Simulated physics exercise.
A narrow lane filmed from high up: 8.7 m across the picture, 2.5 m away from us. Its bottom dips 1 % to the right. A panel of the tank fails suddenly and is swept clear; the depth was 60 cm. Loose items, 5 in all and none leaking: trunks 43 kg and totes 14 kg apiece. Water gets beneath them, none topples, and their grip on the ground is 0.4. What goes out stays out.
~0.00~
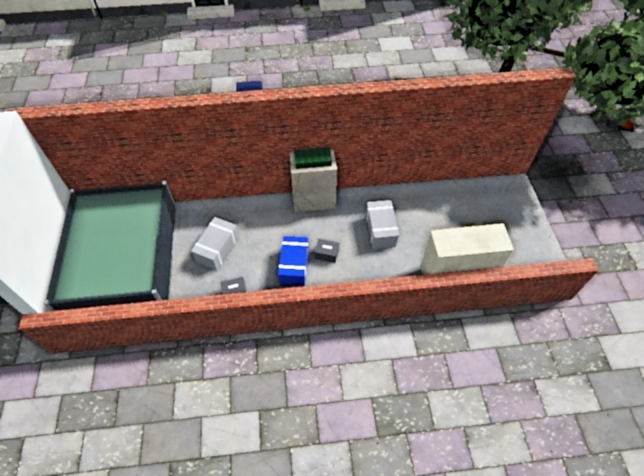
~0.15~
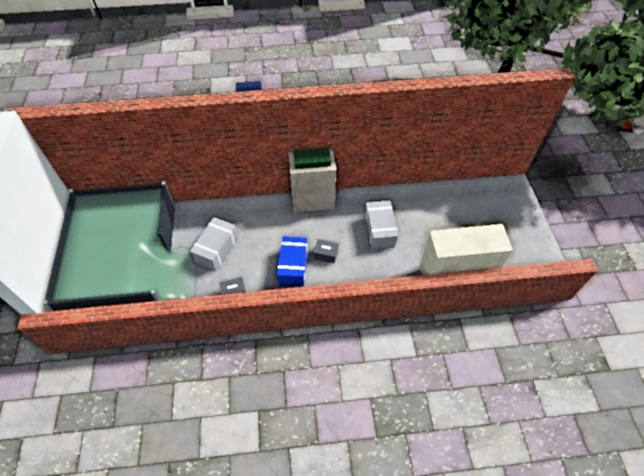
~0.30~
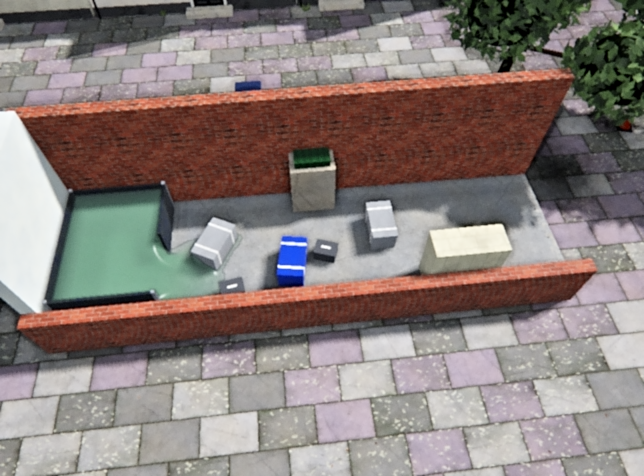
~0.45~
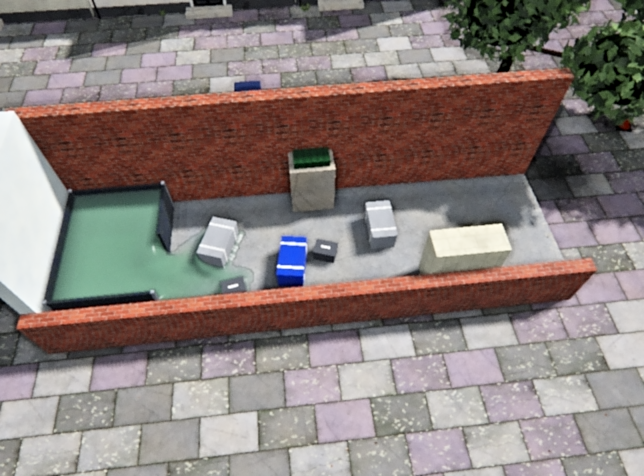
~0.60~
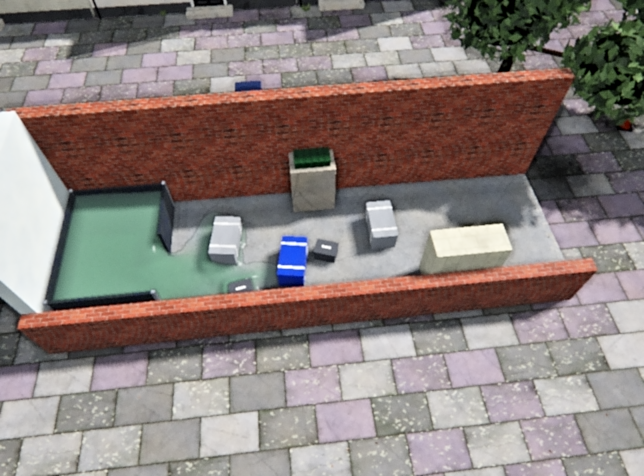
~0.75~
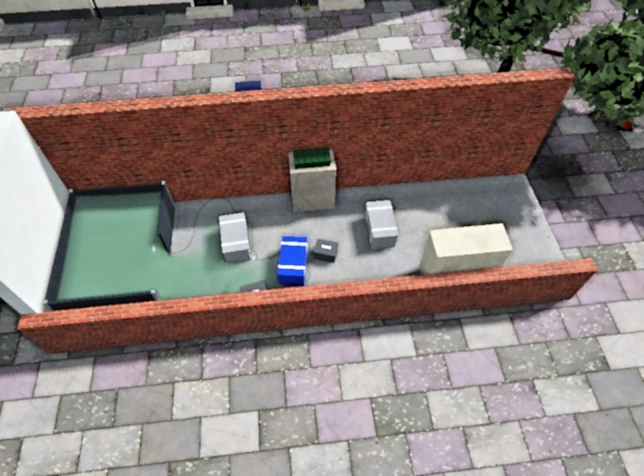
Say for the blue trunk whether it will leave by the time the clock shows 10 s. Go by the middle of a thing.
Blue trunk escapes.
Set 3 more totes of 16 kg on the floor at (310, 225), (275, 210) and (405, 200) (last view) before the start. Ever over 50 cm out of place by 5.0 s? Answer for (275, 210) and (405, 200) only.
In turn: Less, past it.
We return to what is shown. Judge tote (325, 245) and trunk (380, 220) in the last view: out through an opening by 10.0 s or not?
In that order: Out, out.
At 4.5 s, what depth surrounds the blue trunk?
Roughly 12 cm.
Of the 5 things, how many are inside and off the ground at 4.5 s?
1 of them.
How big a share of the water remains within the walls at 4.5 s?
About 92 per cent.
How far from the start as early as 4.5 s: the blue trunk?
About 400 cm.
After 2.0 s the blue trunk is near (368, 232), 1.4 m from its start, aground; 0 of 5 are out; 0 afloat.
After 4.5 s the blue trunk is near (493, 182), 4.2 m from its start, aground; 2 of 5 are out; 1 afloat.
After 7.0 s the blue trunk has gone out; 4 of 5 are out; 0 afloat.
After 10.0 s the blue trunk has gone out; 4 of 5 are out; 0 afloat.
